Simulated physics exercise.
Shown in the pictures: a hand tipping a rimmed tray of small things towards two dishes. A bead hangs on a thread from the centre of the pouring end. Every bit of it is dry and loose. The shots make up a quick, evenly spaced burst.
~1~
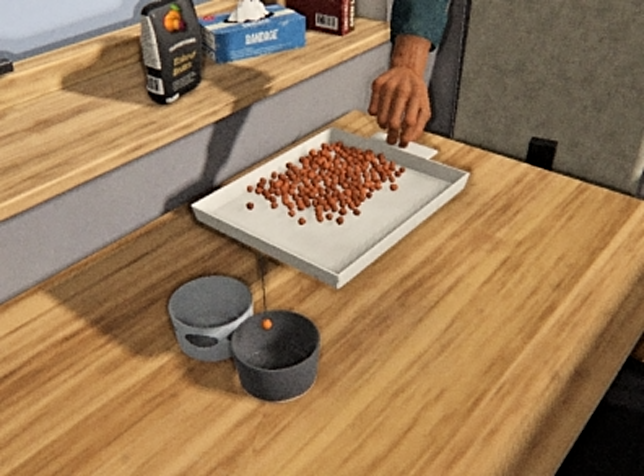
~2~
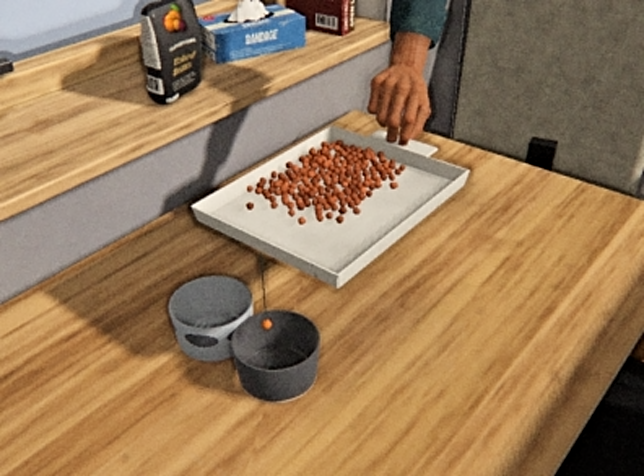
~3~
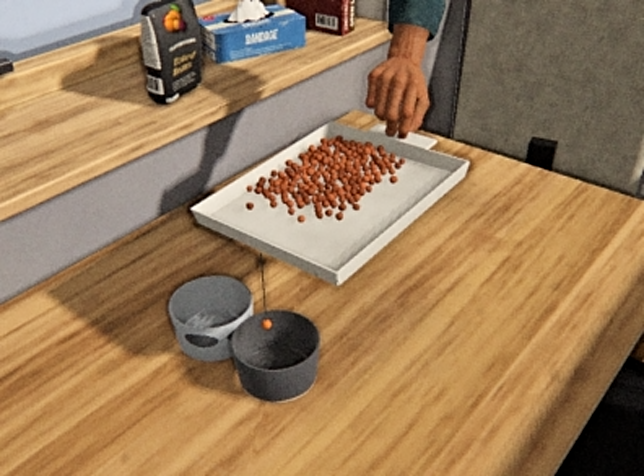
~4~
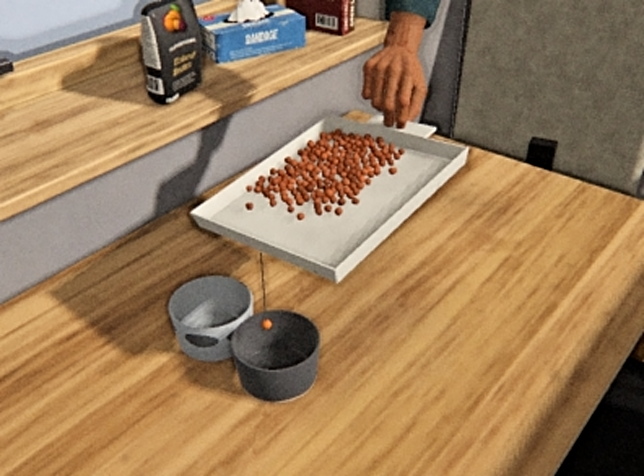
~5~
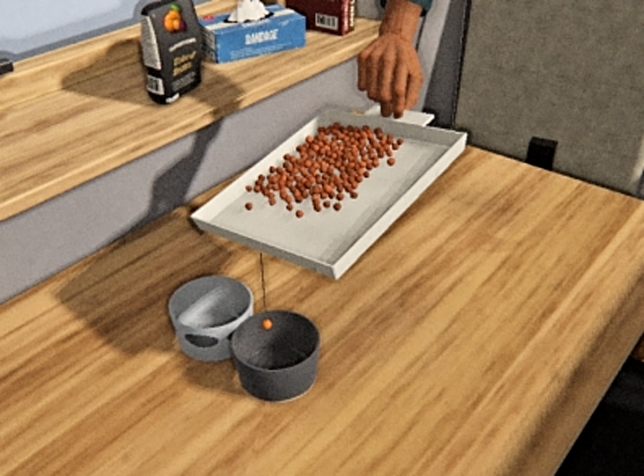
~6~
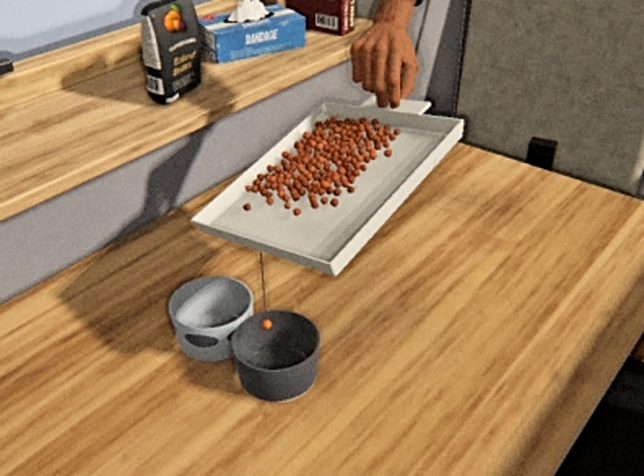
At the start, a hand grips the far end of a pale rimmed tray of small reddish-brown pellets above two gray dishes, with an orange bead hanging from its near end. The hand gradually raises the far end, tilting the tray slightly toward its left corner, while the pellets stay bunched together.
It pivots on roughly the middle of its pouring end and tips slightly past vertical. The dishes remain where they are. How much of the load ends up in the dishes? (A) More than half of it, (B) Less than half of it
The answer is A.
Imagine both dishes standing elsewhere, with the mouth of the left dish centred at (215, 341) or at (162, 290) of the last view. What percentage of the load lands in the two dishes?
That makes 20 per cent, followed by 60 per cent.
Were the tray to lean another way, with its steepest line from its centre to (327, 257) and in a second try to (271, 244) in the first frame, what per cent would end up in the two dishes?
About 10 and 20 per cent.
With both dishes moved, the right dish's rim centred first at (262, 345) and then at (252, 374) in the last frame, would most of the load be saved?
Result, first setup: A majority share; second setup: A minority share.
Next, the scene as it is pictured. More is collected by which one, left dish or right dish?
Of the two, the left-side one is the fuller.
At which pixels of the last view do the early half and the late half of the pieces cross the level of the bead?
The leading part at (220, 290), the rest of it at (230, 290).
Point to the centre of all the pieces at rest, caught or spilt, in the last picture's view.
Around (217, 327).
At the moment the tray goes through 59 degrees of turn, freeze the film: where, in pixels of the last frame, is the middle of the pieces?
Somewhere about pixel (249, 188).
Shortly afterwards, tray tipped steeply; all but a few on the tray; only a few in the air.
Next, tray tipped right over; near half on the tray; near half in the left dish; a little in the air.
Some moments later, tray tipped past a quarter turn; all but a few in the left dish; only a few outside both.
In the end, tray tipped past a quarter turn; none at all in the right dish; all but a few in the left dish; only a few outside both.
